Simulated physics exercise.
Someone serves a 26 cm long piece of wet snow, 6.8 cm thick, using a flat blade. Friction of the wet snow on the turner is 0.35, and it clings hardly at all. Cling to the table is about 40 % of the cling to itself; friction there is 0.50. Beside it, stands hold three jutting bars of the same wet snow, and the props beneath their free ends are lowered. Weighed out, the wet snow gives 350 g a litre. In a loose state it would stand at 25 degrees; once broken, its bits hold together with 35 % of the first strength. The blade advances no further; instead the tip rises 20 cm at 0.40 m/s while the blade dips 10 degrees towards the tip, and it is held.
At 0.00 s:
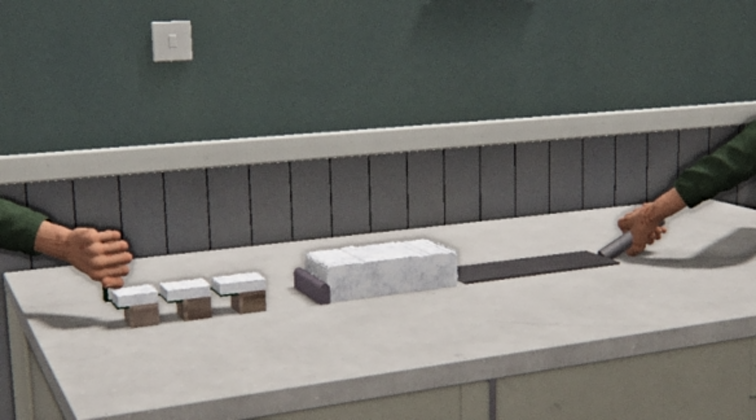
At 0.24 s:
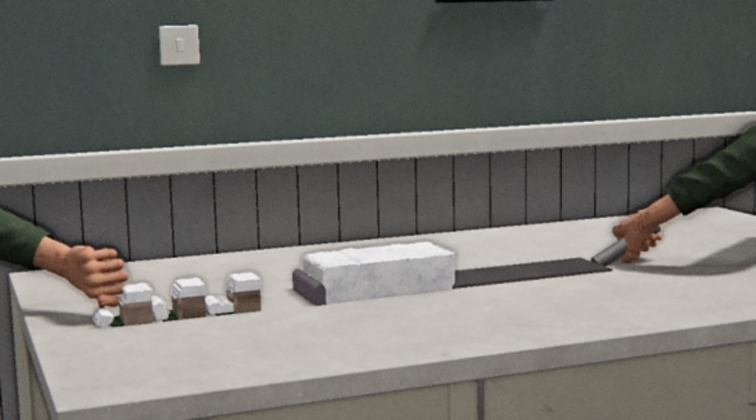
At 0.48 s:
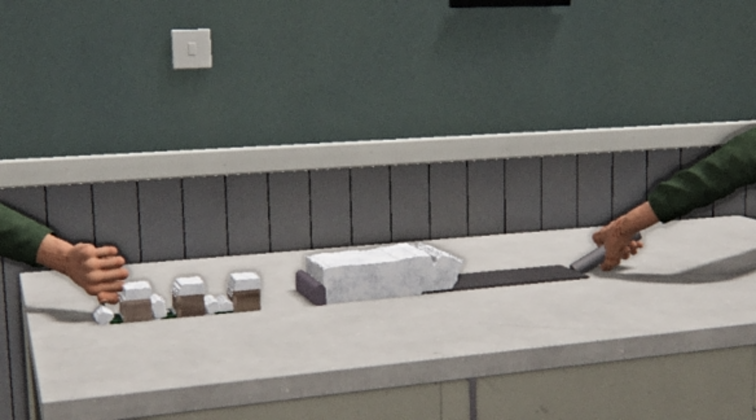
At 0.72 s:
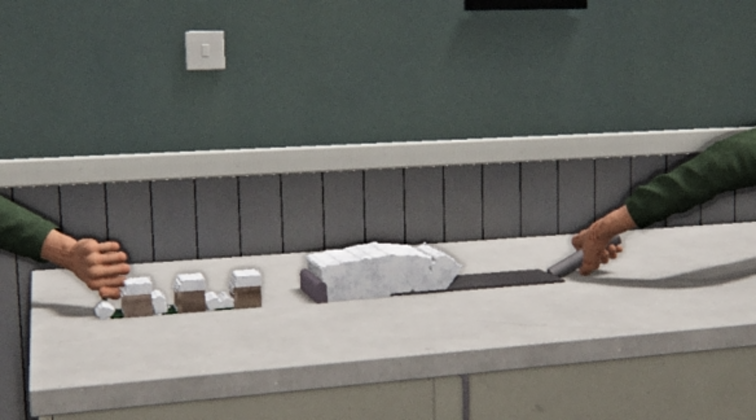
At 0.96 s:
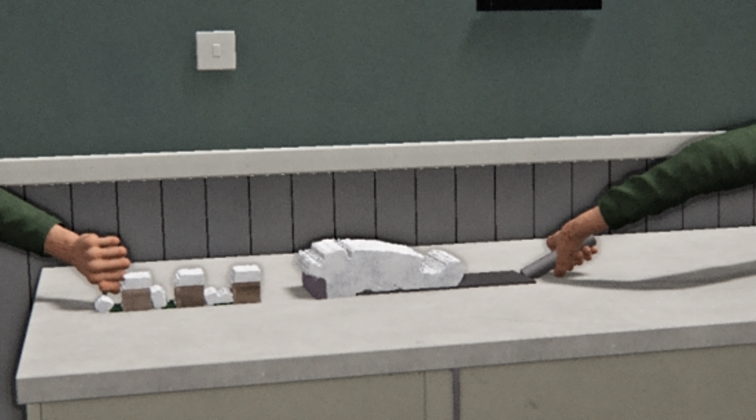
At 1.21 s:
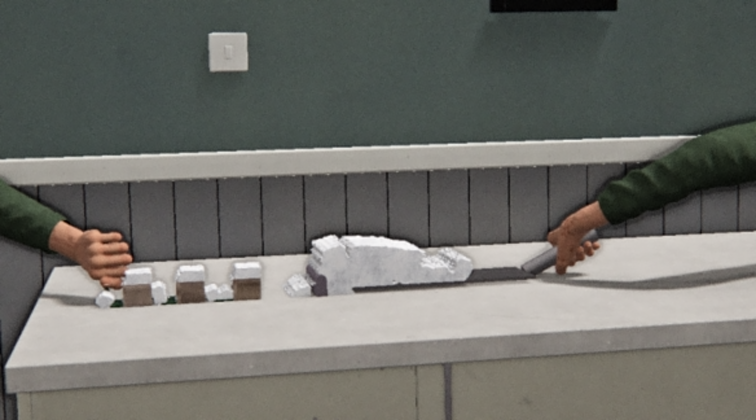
On a pale counter, a hand slides a dark blade leftward under crumbling white snow.
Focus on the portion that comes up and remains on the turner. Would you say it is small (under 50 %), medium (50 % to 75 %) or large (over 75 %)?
I would say medium.
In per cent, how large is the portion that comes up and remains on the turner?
The figure comes to about 70 percent.
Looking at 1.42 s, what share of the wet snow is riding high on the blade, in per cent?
Roughly 30 %.
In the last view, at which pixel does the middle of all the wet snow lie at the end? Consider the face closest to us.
Near pixel (382, 195).
By 1.42 s, the tip is 8.9 cm up.
By 1.67 s, the tip is 19 cm up.
By 1.92 s, the tip is 20 cm up and 70 % is riding high on the blade.
By 2.17 s, the tip is 20 cm up and 69 % is riding high on the blade.
By 2.50 s, at the end, the tip is 20 cm up and 69 % is riding high on the blade.
